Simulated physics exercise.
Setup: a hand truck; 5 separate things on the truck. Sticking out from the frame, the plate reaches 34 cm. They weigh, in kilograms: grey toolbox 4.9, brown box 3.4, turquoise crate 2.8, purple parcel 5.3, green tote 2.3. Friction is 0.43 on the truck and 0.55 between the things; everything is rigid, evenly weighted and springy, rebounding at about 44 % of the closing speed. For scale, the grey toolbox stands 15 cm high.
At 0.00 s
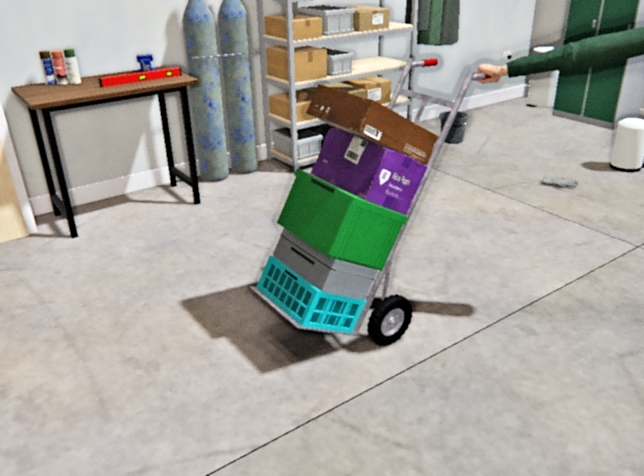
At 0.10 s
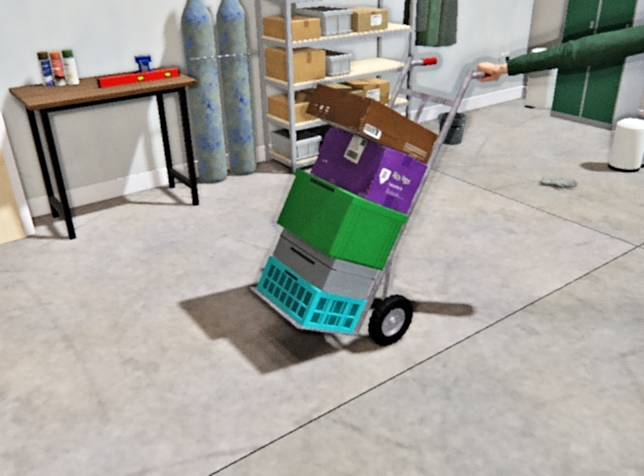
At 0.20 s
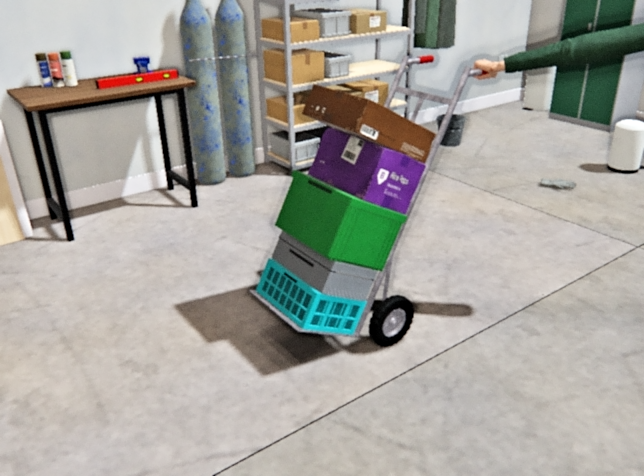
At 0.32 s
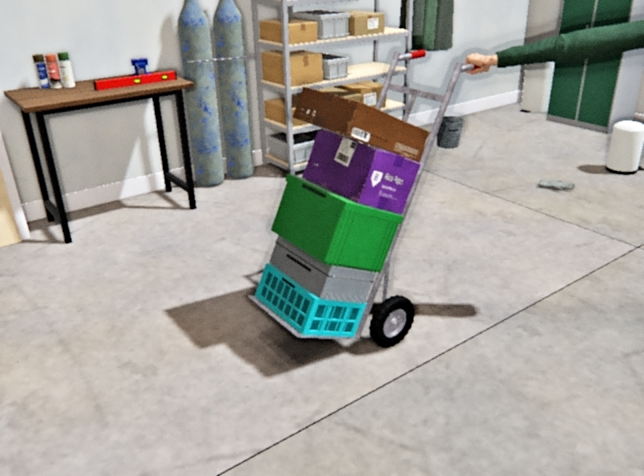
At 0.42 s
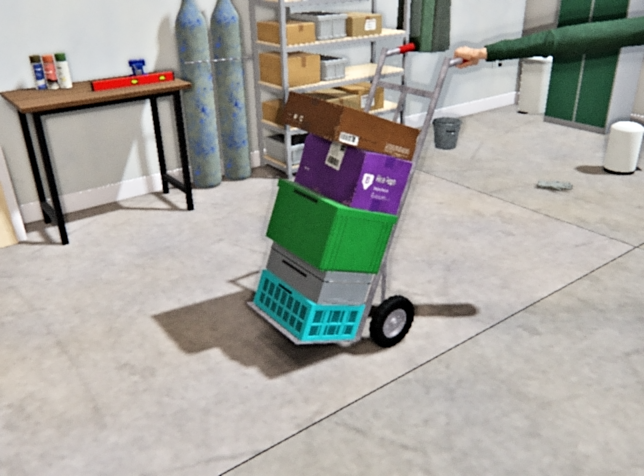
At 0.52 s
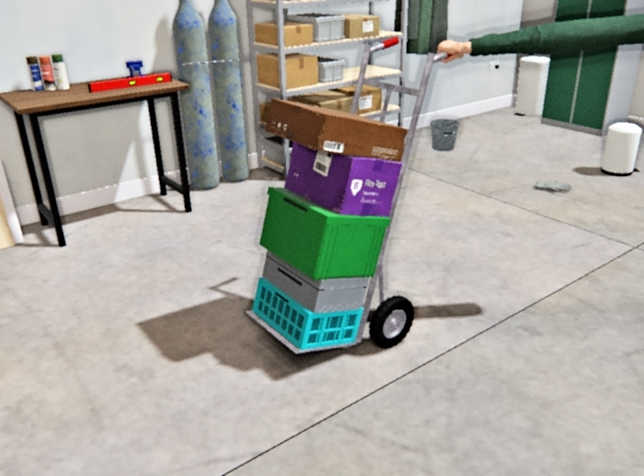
At first, a hand truck stacked with a turquoise crate, grey toolbox, green tote, purple parcel and brown box leans well back, its handle held by a green-sleeved arm. The hand then moves leftward, steadily raising the truck and its load toward upright, though it still leans back somewhat.
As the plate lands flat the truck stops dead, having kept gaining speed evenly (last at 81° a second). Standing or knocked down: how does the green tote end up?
Knocked down.
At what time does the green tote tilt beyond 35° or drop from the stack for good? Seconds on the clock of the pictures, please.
1.7 s or so.
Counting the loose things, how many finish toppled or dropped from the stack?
The count comes out at 3.
Around 1.42 s, truck upright; brown box now dropped from the stack; green tote tipped 19° against what carries it near (286, 254); purple parcel tipped 19° against what carries it.
Around 1.92 s, truck upright; purple parcel now dropped from the stack; green tote tipped 71° against what carries it near (255, 277).
Finally (2.9 s), dropped from the stack and tipped over, brown box, purple parcel and green tote; the other 2 still in place (within 10 cm). Final places as that camera would see them, green tote near (242, 339).
